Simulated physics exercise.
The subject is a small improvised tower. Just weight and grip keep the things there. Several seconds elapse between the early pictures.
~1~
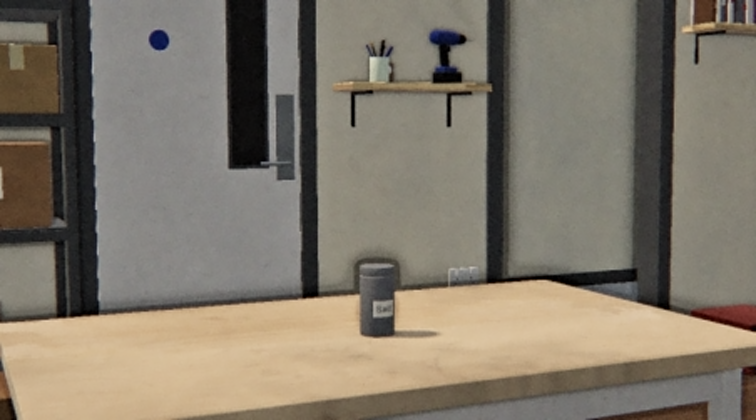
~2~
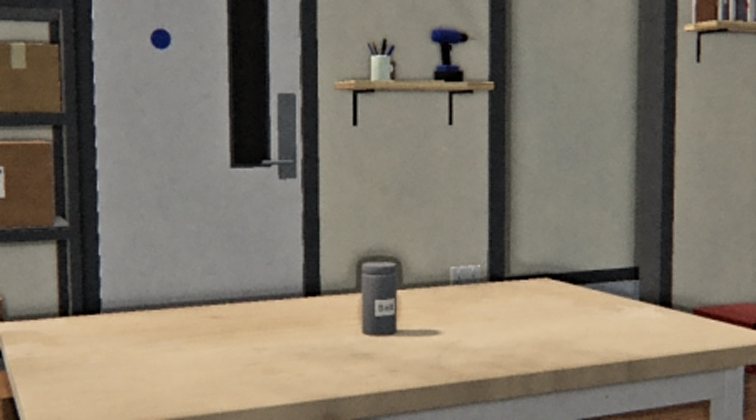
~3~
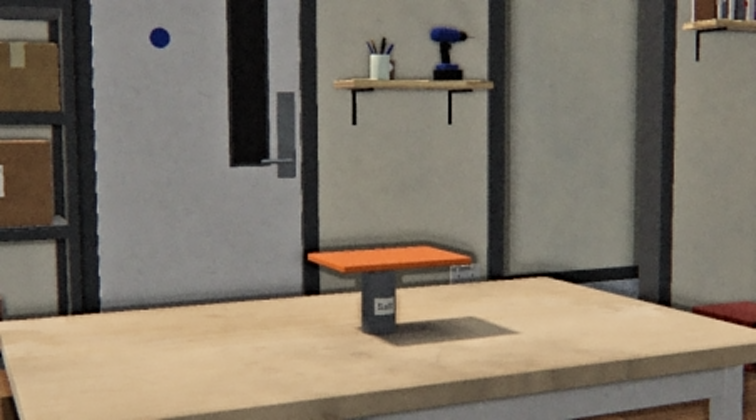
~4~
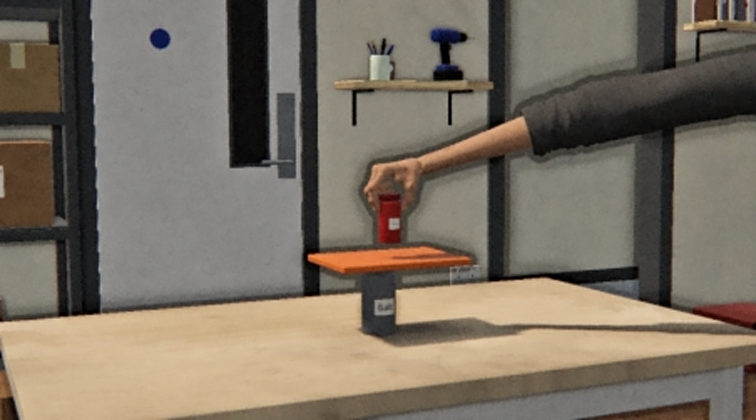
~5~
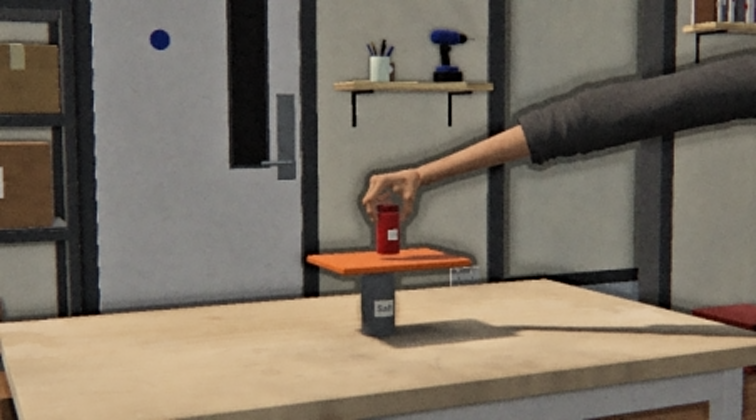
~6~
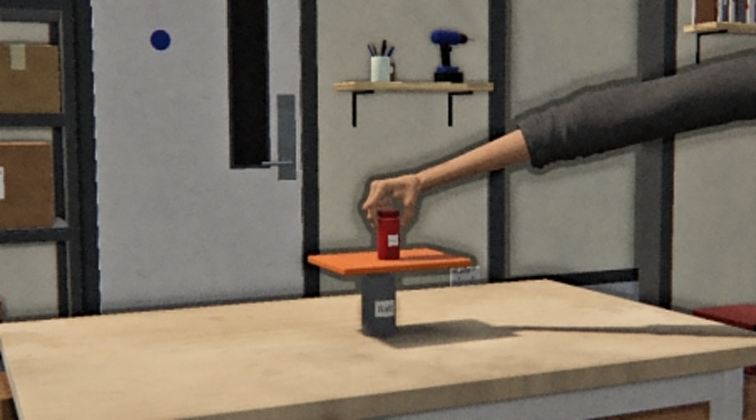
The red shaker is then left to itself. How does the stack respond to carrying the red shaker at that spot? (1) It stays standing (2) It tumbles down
It stays standing.
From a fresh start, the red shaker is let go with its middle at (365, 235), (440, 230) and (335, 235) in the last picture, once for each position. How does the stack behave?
Outcomes in order: Stands, then falls, then stands.
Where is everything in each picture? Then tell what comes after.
In the first picture, the last thing is not in view yet; grey jar (377, 300).
In the second picture, the last thing is not in view yet; grey jar (379, 299).
In the third picture, the last thing is not in view yet; grey jar (378, 298).
In the fourth picture, on its way; red shaker (390, 218); grey jar (379, 299).
In the fifth picture, on its way; red shaker (388, 229); grey jar (378, 300).
In the sixth picture, set down, still held; red shaker (389, 234); grey jar (379, 300).
Then, 0.20 s later than the last frame, all is still.
Then, 0.40 s later than the last frame, red shaker resting near (389, 235).
When it is over, all 3 as before. End places, in pixels of the last picture, red shaker near (389, 235). The stack stays up.
